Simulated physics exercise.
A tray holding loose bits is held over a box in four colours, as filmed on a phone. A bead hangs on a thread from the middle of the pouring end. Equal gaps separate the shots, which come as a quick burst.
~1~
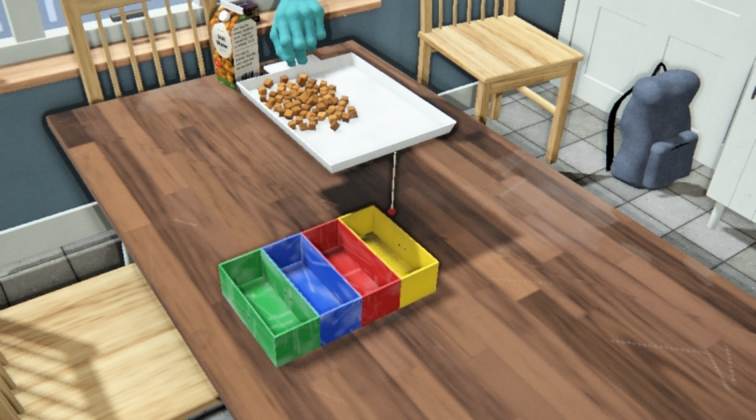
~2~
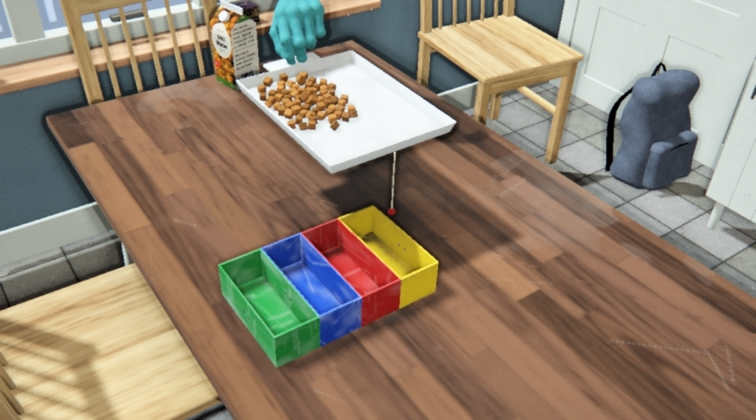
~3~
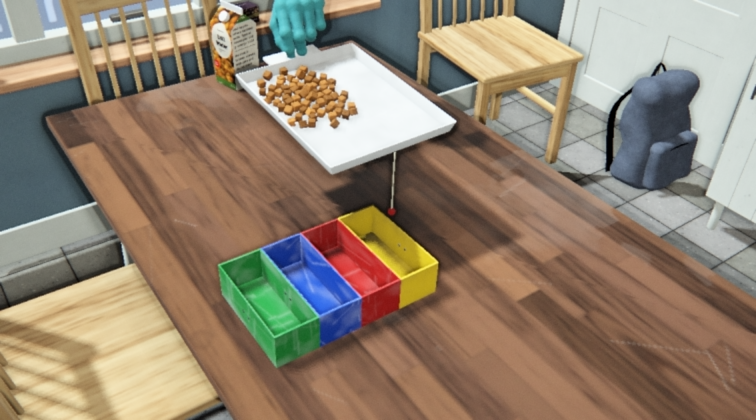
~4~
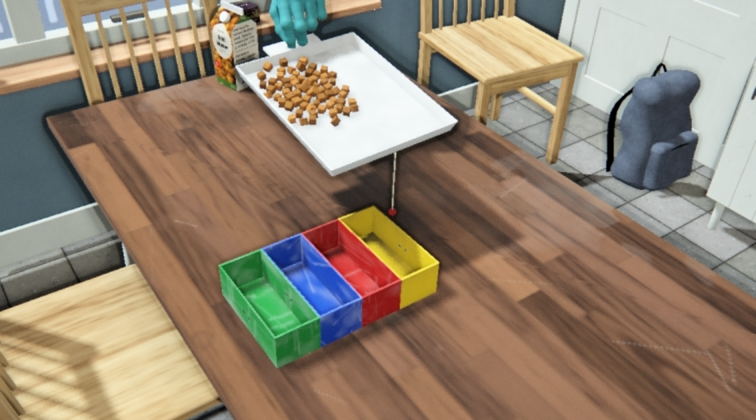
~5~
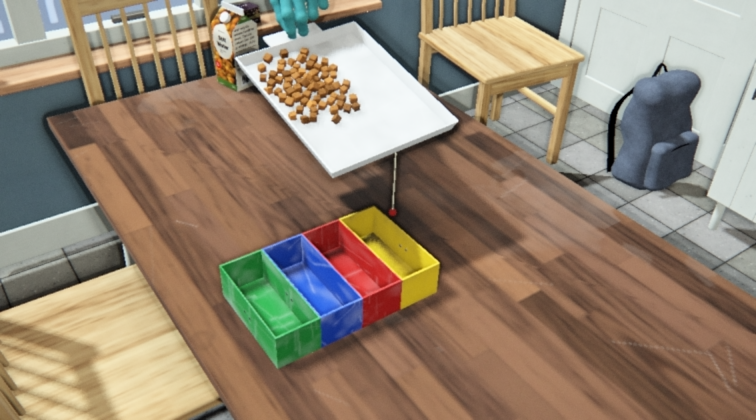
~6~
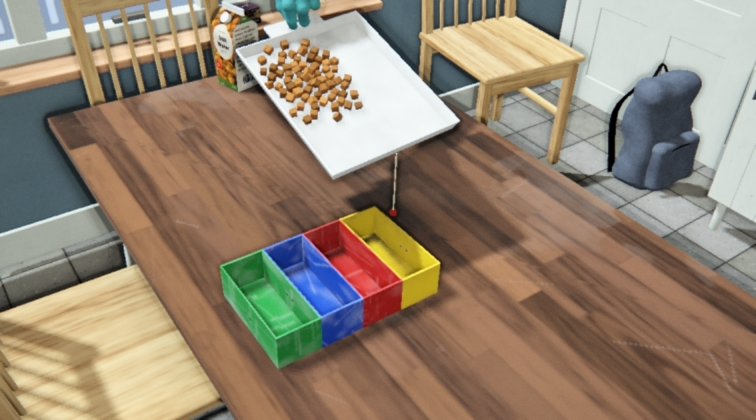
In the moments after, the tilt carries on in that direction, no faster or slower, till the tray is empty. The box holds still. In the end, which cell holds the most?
The red cell holds the most.
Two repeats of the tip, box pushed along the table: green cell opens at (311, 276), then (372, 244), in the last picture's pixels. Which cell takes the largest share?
Run one gives the cell in blue; run two gives the cell in green.
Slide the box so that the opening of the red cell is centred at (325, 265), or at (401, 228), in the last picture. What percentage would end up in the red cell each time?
30 %, then 20 %.
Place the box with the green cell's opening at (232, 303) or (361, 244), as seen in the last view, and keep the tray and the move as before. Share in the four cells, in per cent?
Estimates in order: 70 percent, 60 percent.
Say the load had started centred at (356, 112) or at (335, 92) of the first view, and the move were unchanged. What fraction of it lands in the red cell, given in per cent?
About 30 %, then about 60 %.
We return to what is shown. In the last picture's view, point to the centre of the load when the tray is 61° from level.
Check around (353, 150) in the last picture.
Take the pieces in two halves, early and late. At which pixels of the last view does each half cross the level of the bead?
Around (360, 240) first; around (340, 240) second.
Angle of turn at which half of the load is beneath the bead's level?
Reading: Some 105°.
Just after the last frame, tray tipped steeply; the larger part on the tray; just a few in the blue cell; just a few in the red cell; just a few in the yellow cell; about a tenth falling or outside the box.
A moment on, tray tipped right over; roughly two thirds on the tray; about a tenth in the red cell; about a tenth in the yellow cell; just a few in the blue cell; about a tenth falling or outside the box.
Further on, tray tipped past a quarter turn; roughly two thirds in the red cell; roughly a quarter in the yellow cell; about a tenth in the blue cell; about a tenth falling or outside the box.
When it is over, tray tipped past a quarter turn; roughly two thirds in the red cell; roughly a quarter in the yellow cell; about a tenth in the blue cell; not one in the green cell; about a tenth outside the box.
